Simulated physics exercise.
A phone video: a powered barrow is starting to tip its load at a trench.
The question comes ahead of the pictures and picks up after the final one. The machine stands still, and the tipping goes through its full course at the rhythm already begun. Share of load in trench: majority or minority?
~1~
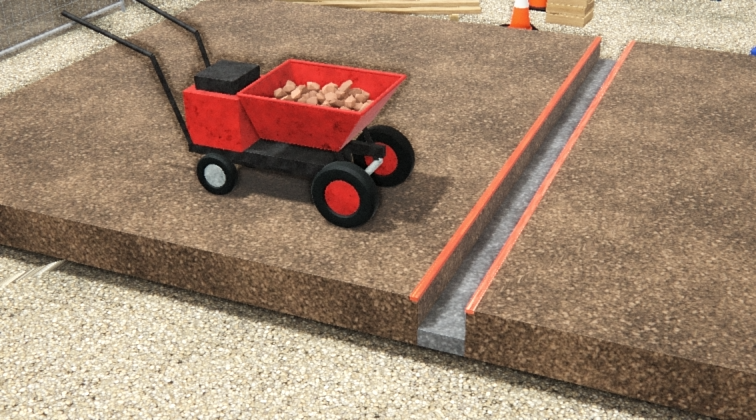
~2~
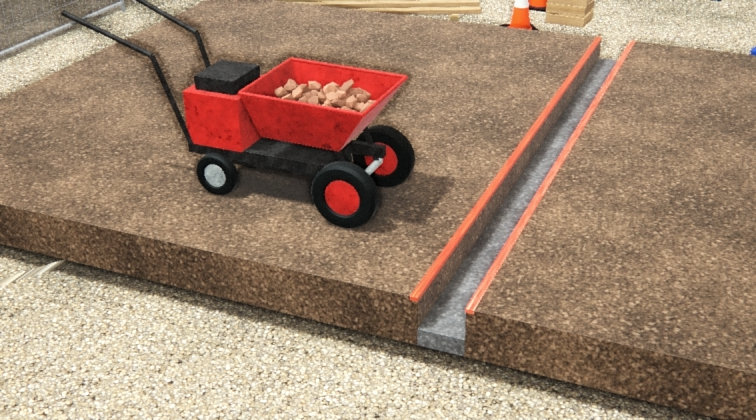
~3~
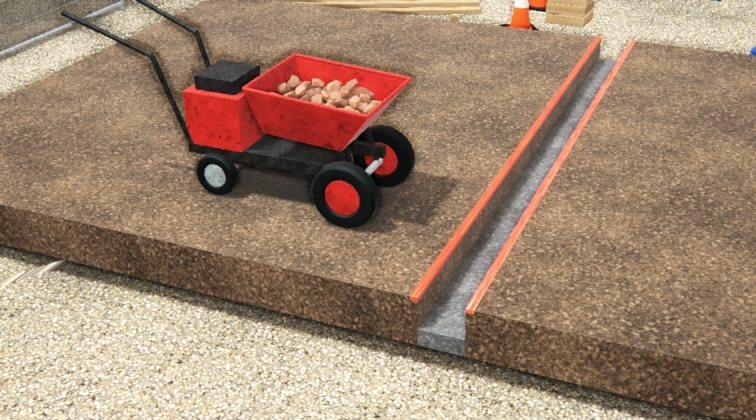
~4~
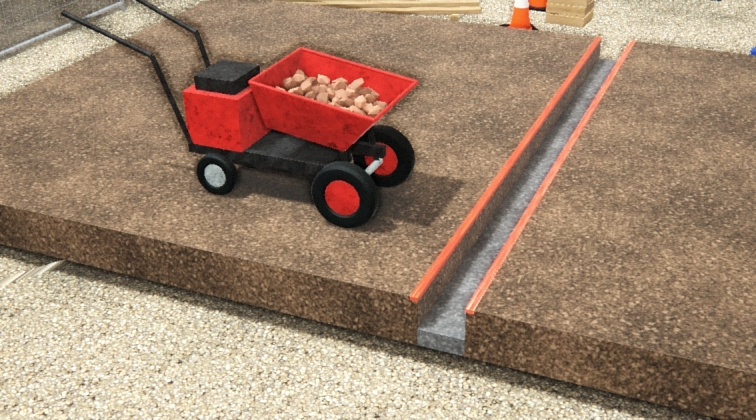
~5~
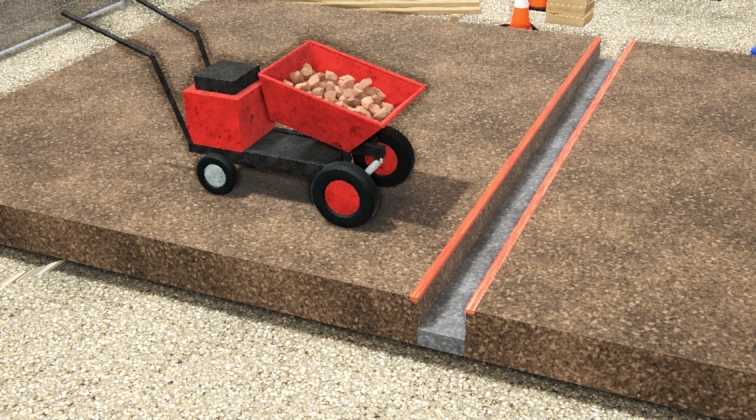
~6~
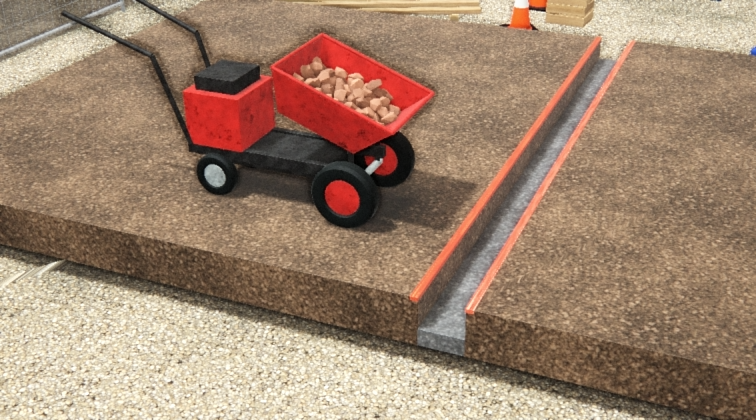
The greater part of the load will drop inside the trench.
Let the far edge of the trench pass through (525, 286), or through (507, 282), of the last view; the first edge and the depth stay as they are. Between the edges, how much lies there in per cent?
Roughly 100 percent first and 90 percent second.
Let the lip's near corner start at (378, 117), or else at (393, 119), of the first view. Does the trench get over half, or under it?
One after the other: The greater share and the greater share.
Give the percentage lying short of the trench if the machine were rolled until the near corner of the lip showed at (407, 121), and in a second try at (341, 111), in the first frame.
Position 1: Near 0 %; position 2: Near 40 %.
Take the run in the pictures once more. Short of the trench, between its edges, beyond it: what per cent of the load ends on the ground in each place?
Roughly: Short 15, between 85, beyond 0 per cent.
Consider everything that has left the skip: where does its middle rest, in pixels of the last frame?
Close to (485, 242).
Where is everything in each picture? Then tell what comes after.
In the first picture, lip of the skip at (362, 114), level; top of the load at (321, 98), lumps of rubble; first edge of the trench at (435, 267); far edge at (489, 278), the trench under half as wide as the skip, and about half as deep as wide.
In the second picture, lip of the skip at (363, 115), tipped barely; top of the load at (322, 97).
In the third picture, lip of the skip at (368, 117), tipped barely; top of the load at (325, 96).
In the fourth picture, lip of the skip at (375, 120), tipped a little; top of the load at (323, 93).
In the fifth picture, lip of the skip at (383, 126), tipped a little; top of the load at (314, 82).
In the sixth picture, lip of the skip at (393, 133), tipped clearly; top of the load at (329, 83); first edge of the trench at (435, 267); far edge at (489, 278).
Soon, skip tipped steeply; all in the skip.
A while on, skip tipped right over; about two thirds in the skip; a small part short of the trench; about a quarter in or heaped over the trench; a stray few falling.
Towards the end, skip tipped right over; a stray few in the skip; a small part short of the trench; most in or heaped over the trench.
Finally, skip tipped right over; a small part short of the trench; most in or heaped over the trench; none beyond it.
